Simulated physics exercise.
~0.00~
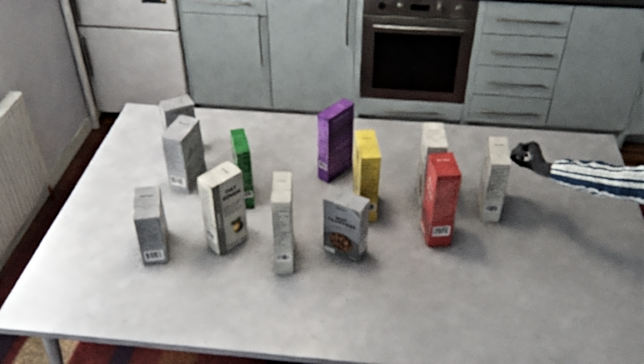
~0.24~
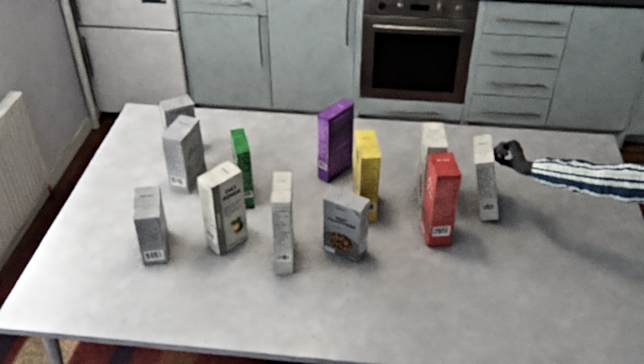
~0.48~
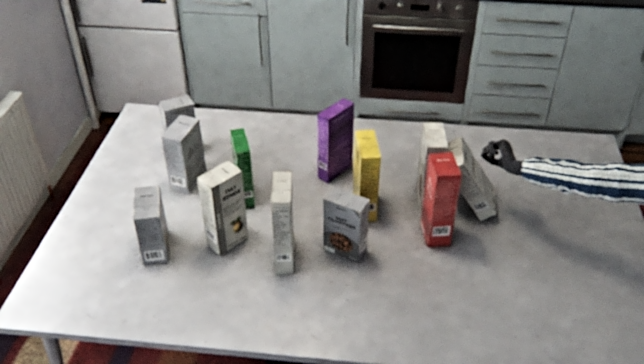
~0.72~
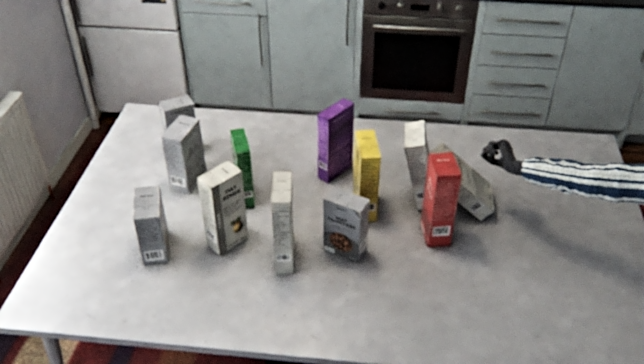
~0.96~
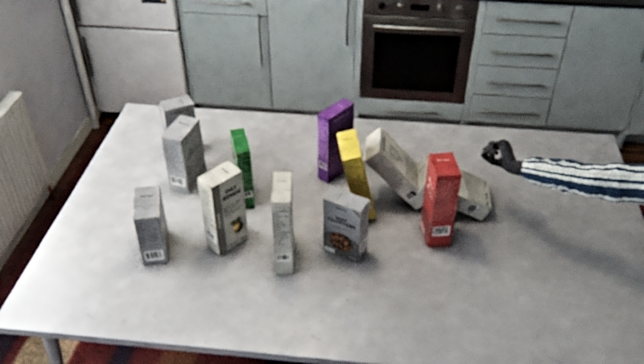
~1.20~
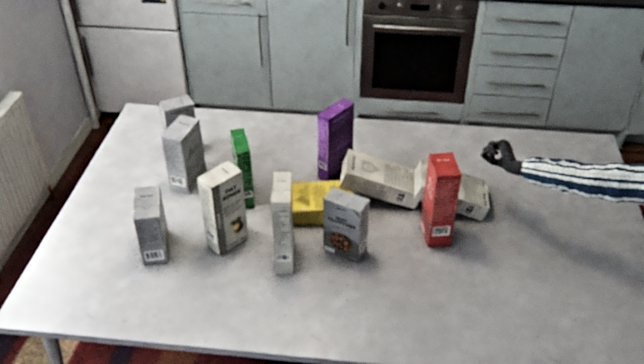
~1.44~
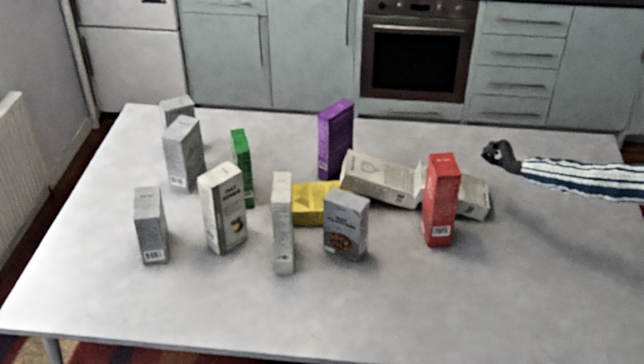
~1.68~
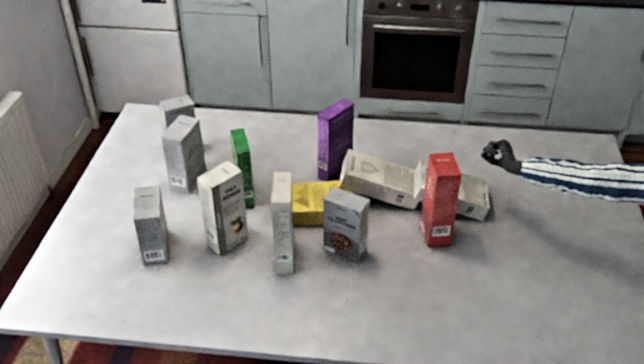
On a table, a hand tips a pale box, toppling another and then the yellow one.
